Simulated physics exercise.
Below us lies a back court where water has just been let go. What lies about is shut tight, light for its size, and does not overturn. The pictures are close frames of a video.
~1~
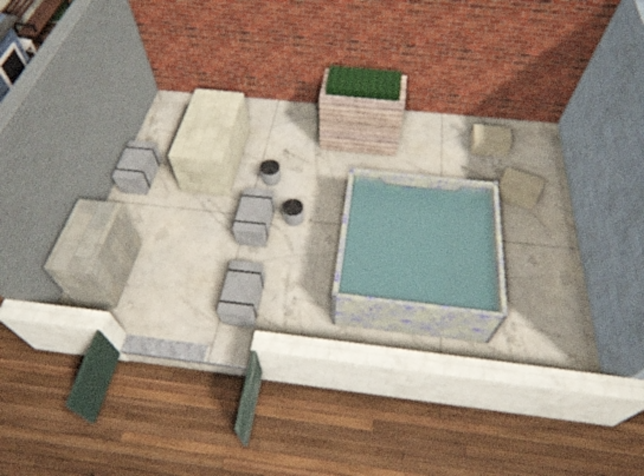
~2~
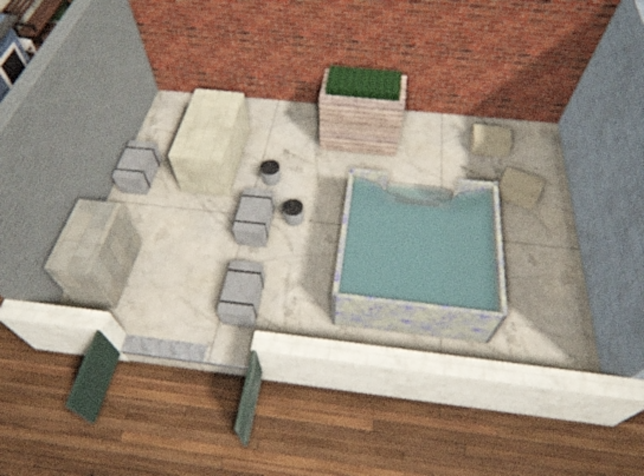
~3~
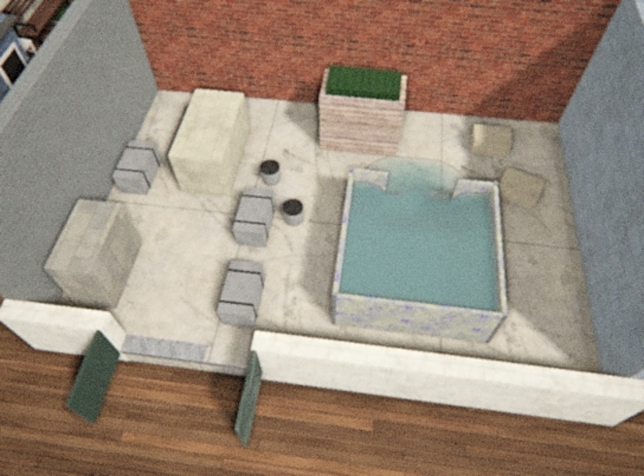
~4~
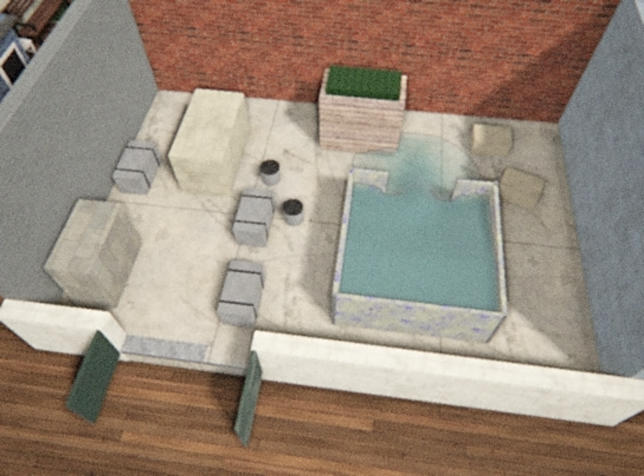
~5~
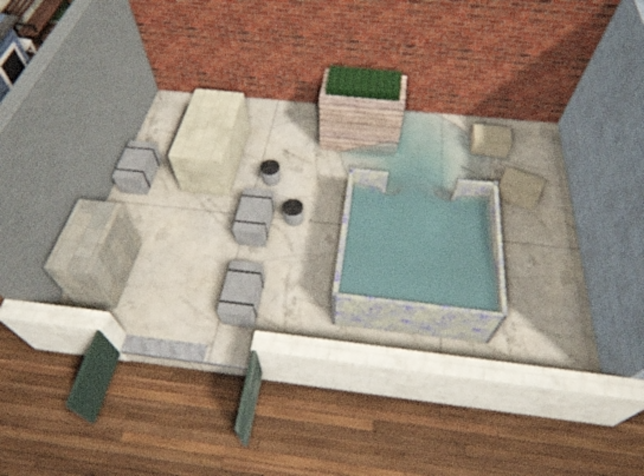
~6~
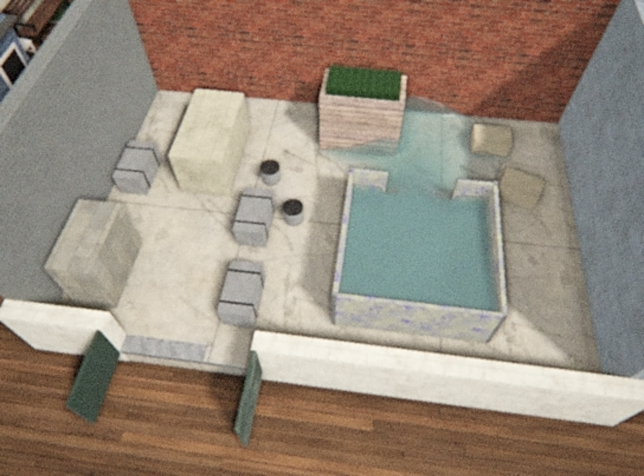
A walled back court with a pale stone floor and a brick rear wall is seen from high above. Cream and grey blocks and two small dark-topped drums stand at left, a green-topped planter at the back, and a square tank of teal water at right. The water dips at the tank's rear edge, pours through a gap and spreads across the floor towards the brick wall, while everything else stays still.
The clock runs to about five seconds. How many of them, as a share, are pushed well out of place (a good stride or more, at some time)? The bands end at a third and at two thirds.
Share: At least two thirds.
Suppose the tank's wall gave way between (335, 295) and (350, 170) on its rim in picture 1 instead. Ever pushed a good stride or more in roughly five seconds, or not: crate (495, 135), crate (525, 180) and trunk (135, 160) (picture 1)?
In that order: No, never so far, swept aside.
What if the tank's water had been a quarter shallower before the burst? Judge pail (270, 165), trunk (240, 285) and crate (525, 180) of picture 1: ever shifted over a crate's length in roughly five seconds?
As listed: Swept aside, no, pushed that far.
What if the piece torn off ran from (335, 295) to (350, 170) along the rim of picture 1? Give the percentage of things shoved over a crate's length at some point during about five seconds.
About 70 per cent.
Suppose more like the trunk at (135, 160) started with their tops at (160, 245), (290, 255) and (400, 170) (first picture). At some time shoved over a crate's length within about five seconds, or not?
As listed: Short of that, short of that, moved that far.
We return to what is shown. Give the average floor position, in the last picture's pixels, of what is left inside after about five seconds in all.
Close to (322, 267).
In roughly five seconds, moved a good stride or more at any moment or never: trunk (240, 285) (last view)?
Answer: Under that.
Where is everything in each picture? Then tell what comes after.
The first frame shows a trunk at (241, 287) rests on the ground; a crate at (493, 134), on the bottom; 0 of 7 have shifted.
The second frame shows a trunk at (241, 287) rests on the ground; a crate at (493, 134) rests on the ground; 0 of 7 have shifted.
The third frame shows a trunk at (241, 287) rests on the ground; a crate at (493, 134), on the bottom; 0 of 7 have shifted.
The fourth frame shows a trunk at (241, 287) rests on the ground; a crate at (493, 134) rests on the ground; 0 of 7 have shifted.
The fifth frame shows a trunk at (241, 287), on the bottom; a crate at (493, 134) rests on the ground; 0 of 7 have shifted.
The sixth frame shows a trunk at (241, 287), on the bottom; a crate at (493, 134), on the bottom; 0 of 7 have shifted.
A moment on, 0 of 7 are well off their spots; 0 afloat.
Next, 2 of 7 are well off their spots; 2 afloat.
Later, 4 of 7 are well off their spots; 0 afloat.
In the end, 6 of 7 are well off their spots, and 6 have been at some point; 3 afloat.
